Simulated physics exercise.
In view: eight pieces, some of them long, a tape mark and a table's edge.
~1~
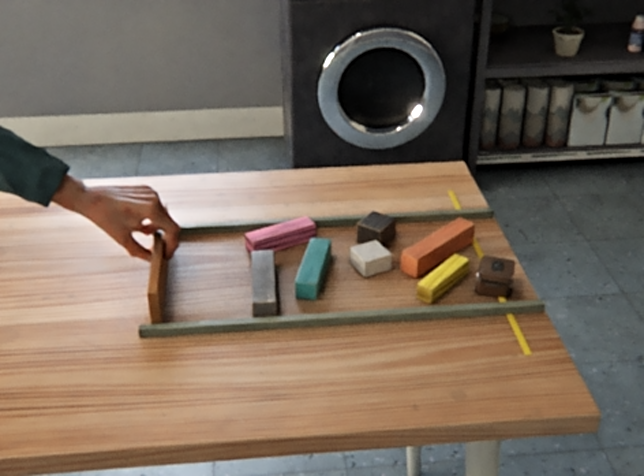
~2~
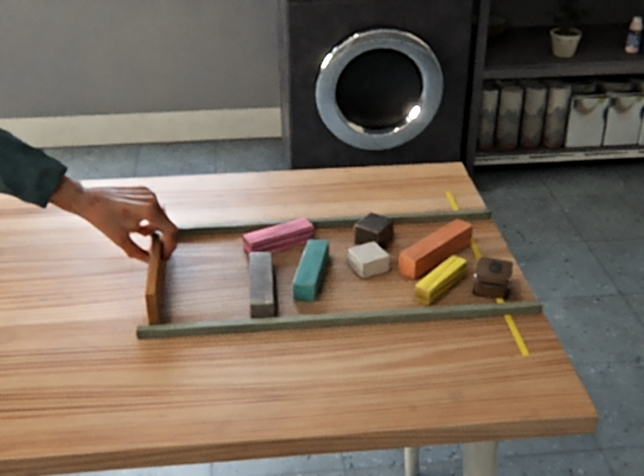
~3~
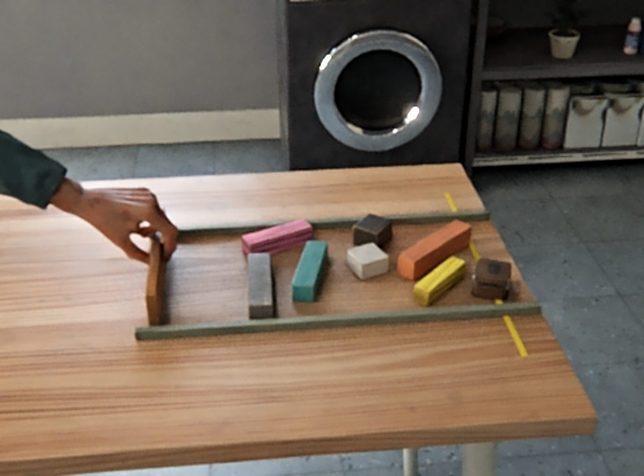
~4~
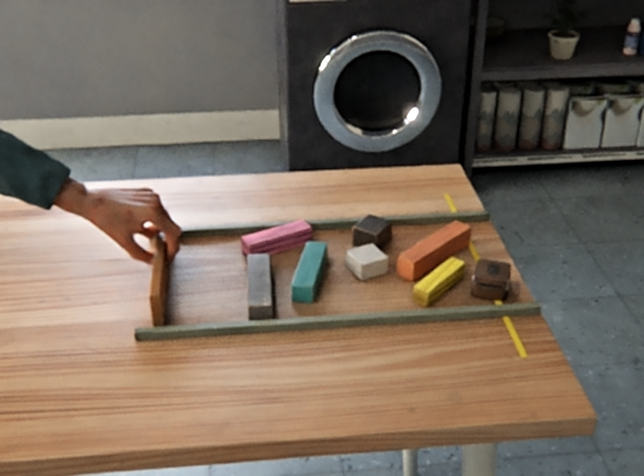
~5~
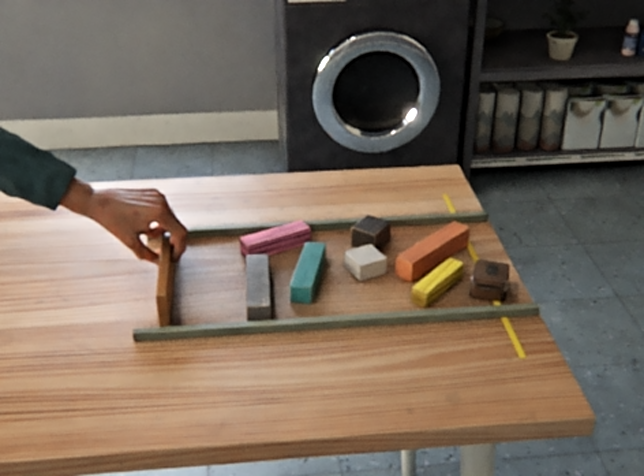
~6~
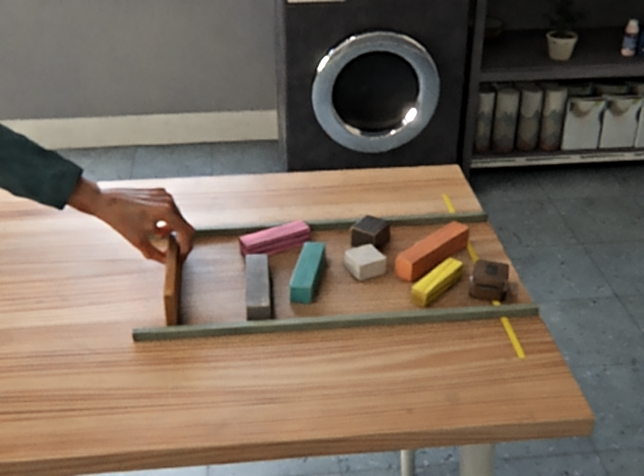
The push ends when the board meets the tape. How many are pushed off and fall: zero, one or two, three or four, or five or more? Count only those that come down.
As it turns out, the number that fall off is five or more.
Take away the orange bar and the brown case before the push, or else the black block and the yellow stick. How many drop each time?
It would be 3 and 3.
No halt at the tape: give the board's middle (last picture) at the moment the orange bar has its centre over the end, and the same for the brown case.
About (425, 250), and (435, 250) for the other.
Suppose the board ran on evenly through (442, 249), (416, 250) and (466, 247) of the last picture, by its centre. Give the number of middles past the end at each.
Past the end: 2, 0 and 5.
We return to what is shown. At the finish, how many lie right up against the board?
It touches 2.
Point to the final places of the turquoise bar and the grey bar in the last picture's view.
First (512, 258), then (496, 272).
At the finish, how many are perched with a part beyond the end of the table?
2 of them.
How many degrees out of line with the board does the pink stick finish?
Some 45 degrees.
Soon after, none off yet; brown case at rest near (489, 281); orange bar at rest near (433, 250); yellow stick at rest near (437, 282).
After that, none off yet; brown case at rest near (489, 281); orange bar displaced a little near (459, 246); yellow stick moving near (445, 284).
And then, none off yet; brown case displaced about its own width near (526, 286); orange bar tilting a little near (514, 241); yellow stick displaced about its own width near (498, 286).
In the end, the number that fall off is five or more; gone, white block, black block, yellow stick, orange bar and brown case.
